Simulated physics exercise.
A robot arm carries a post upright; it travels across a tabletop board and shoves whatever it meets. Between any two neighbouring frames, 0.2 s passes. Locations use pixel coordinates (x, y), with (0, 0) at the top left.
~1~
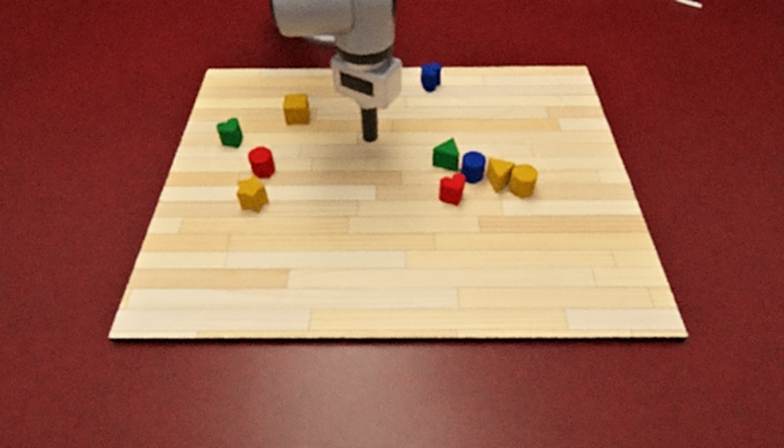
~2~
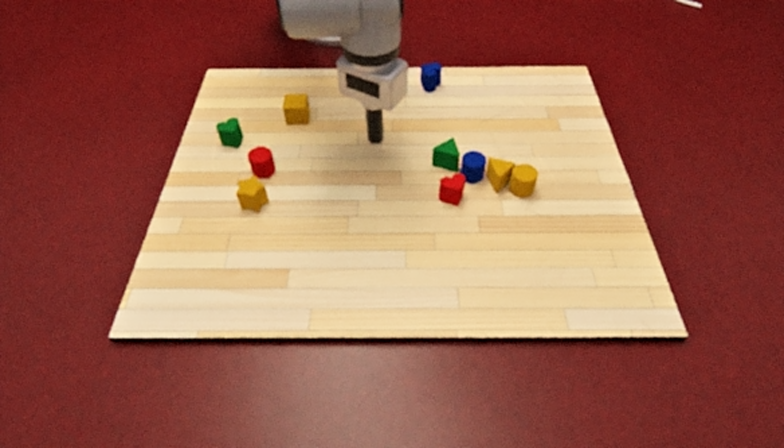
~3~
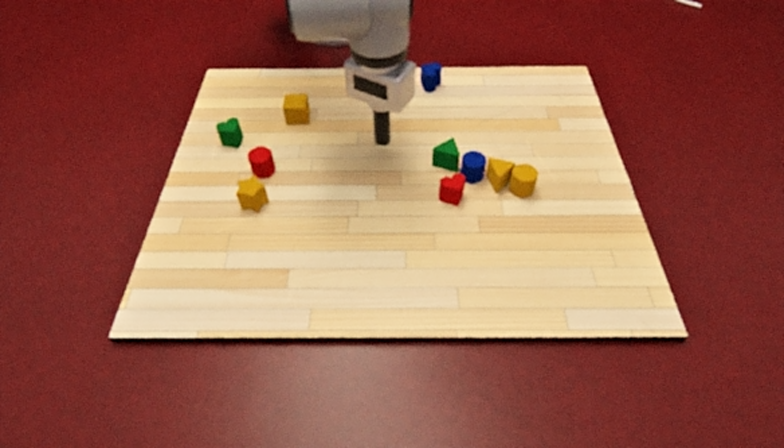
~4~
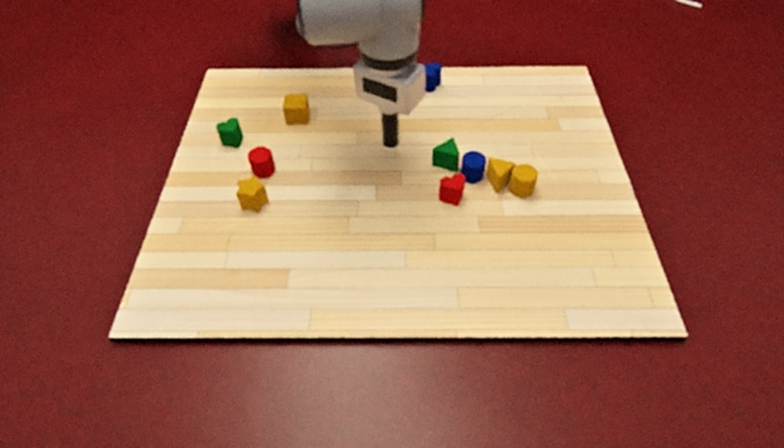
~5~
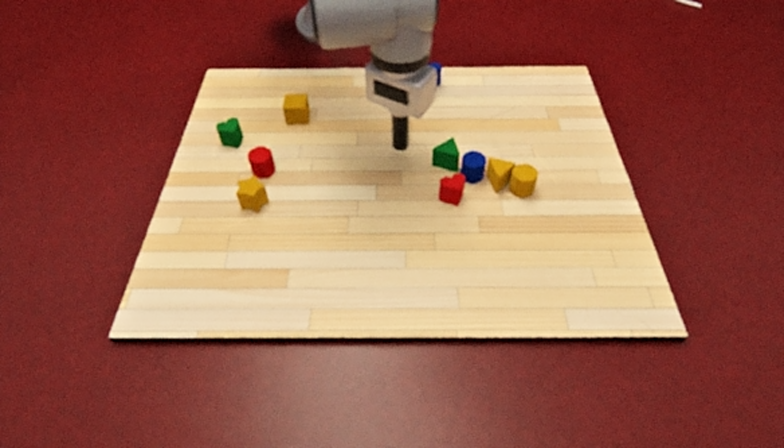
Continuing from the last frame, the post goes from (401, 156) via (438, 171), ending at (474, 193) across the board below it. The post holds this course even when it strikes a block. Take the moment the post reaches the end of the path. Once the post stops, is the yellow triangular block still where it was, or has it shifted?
At the moment the path ends, the yellow triangular block still stands where it did.
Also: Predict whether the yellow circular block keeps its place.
Well, the yellow circular block holds its place.
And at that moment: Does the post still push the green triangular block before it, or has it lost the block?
My prediction: No longer in front.
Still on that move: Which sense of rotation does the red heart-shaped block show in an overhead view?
Top view: Clockwise.
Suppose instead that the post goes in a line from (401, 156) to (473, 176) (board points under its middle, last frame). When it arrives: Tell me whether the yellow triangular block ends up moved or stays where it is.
The block you're asking about gets moved.
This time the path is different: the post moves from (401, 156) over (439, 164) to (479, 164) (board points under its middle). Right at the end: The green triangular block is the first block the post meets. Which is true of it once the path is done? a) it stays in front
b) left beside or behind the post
Letter a.
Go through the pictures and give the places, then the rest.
Post's lower end (370, 137); green triangular block (448, 147); red heart-shaped block (454, 181); blue circular block (474, 159); yellow triangular block (501, 165); yellow circular block (525, 172), in the first picture.
Post (376, 139); blocks still, in the second picture.
Post (382, 141); blocks still, in the third picture.
Post (391, 143); blocks still, in the fourth picture.
Post (401, 146); green triangular block (448, 147); red heart-shaped block (454, 181); blue circular block (474, 159); yellow triangular block (501, 165); yellow circular block (525, 172), in the fifth picture.
What follows on the original path. One third of the way, post (427, 156); green triangular block (452, 147).
Two thirds of the way, post (452, 168); green triangular block (463, 149), turned 75° anticlockwise; blue circular block (480, 159).
At the end, post (475, 183); green triangular block (462, 149), turned 85° anticlockwise; red heart-shaped block (459, 185), turned 50° clockwise; blue circular block (480, 159); yellow triangular block still; yellow circular block still.
